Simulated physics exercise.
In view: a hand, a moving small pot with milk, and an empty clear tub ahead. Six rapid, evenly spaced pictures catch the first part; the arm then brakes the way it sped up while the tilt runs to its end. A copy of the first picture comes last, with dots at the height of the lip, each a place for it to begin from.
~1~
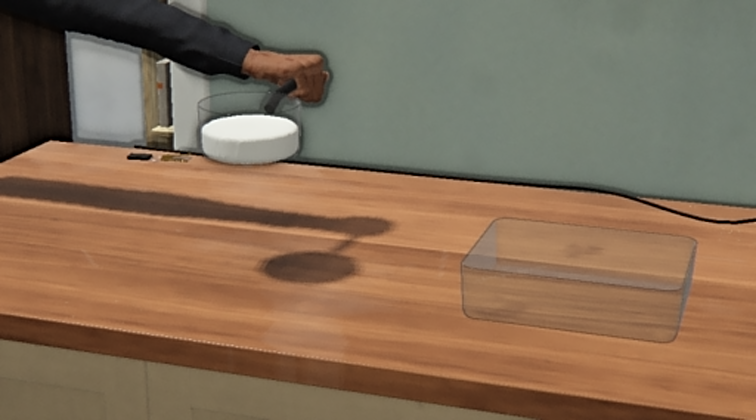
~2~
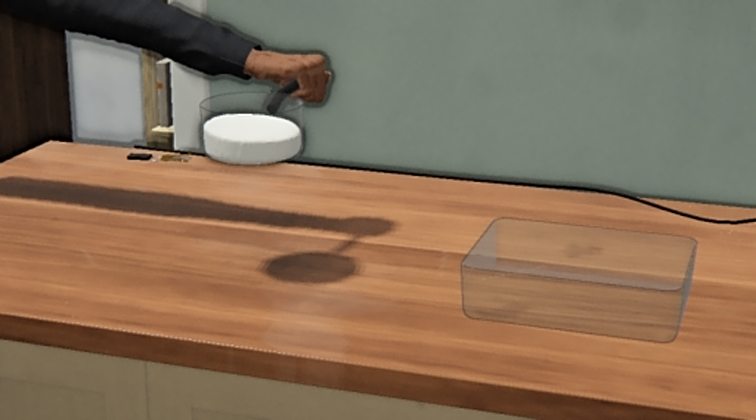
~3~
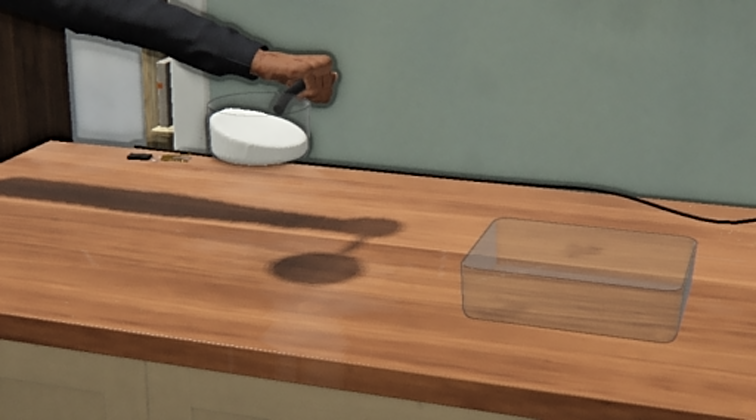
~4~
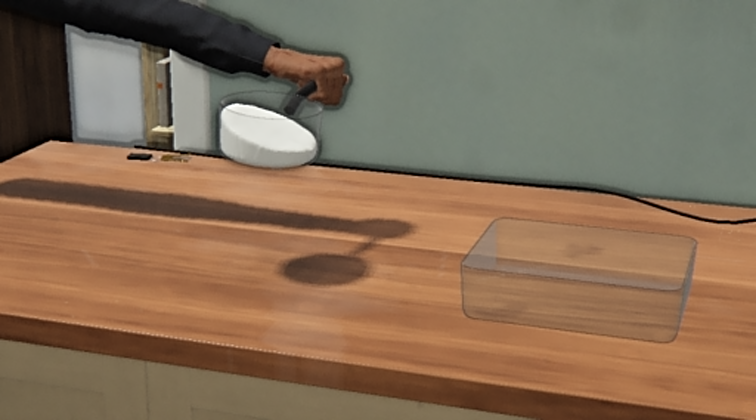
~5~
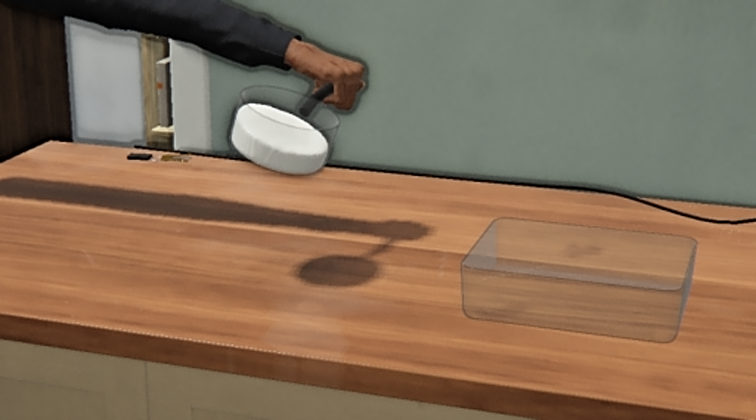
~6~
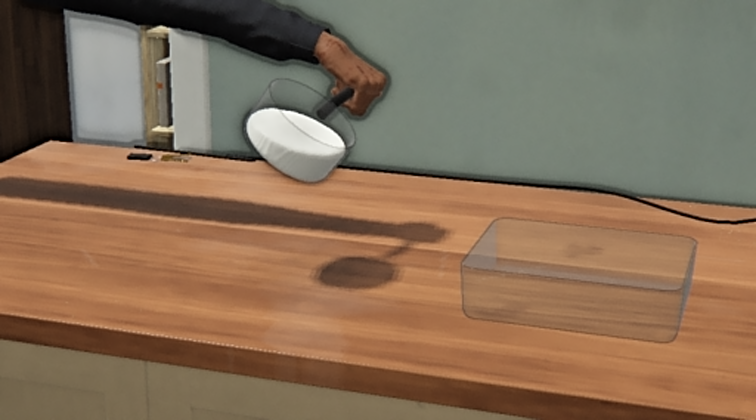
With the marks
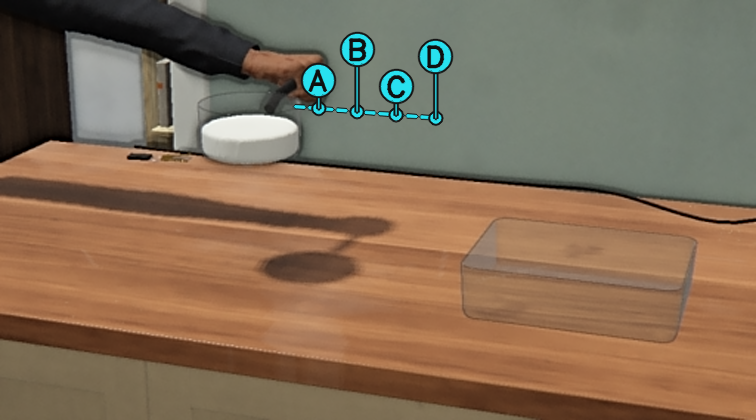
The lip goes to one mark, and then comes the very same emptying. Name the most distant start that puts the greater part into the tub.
B is the one.
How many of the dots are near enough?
Three.
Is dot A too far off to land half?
Yes.
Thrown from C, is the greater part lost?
No, not at all.
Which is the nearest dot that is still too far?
That would be A.
On the marked copy, A at (318, 108); B at (357, 111); C at (396, 114); D at (435, 118).
With A, about 9 % lands in the tub, 88 % falls short and 3 % goes beside or beyond.
With B, about 74 % lands in the tub, 12 % falls short and 15 % goes beside or beyond.
With C, about 77 % lands in the tub, 2 % falls short and 21 % goes beside or beyond.
With D, about 66 % lands in the tub, 2 % falls short and 32 % goes beside or beyond.
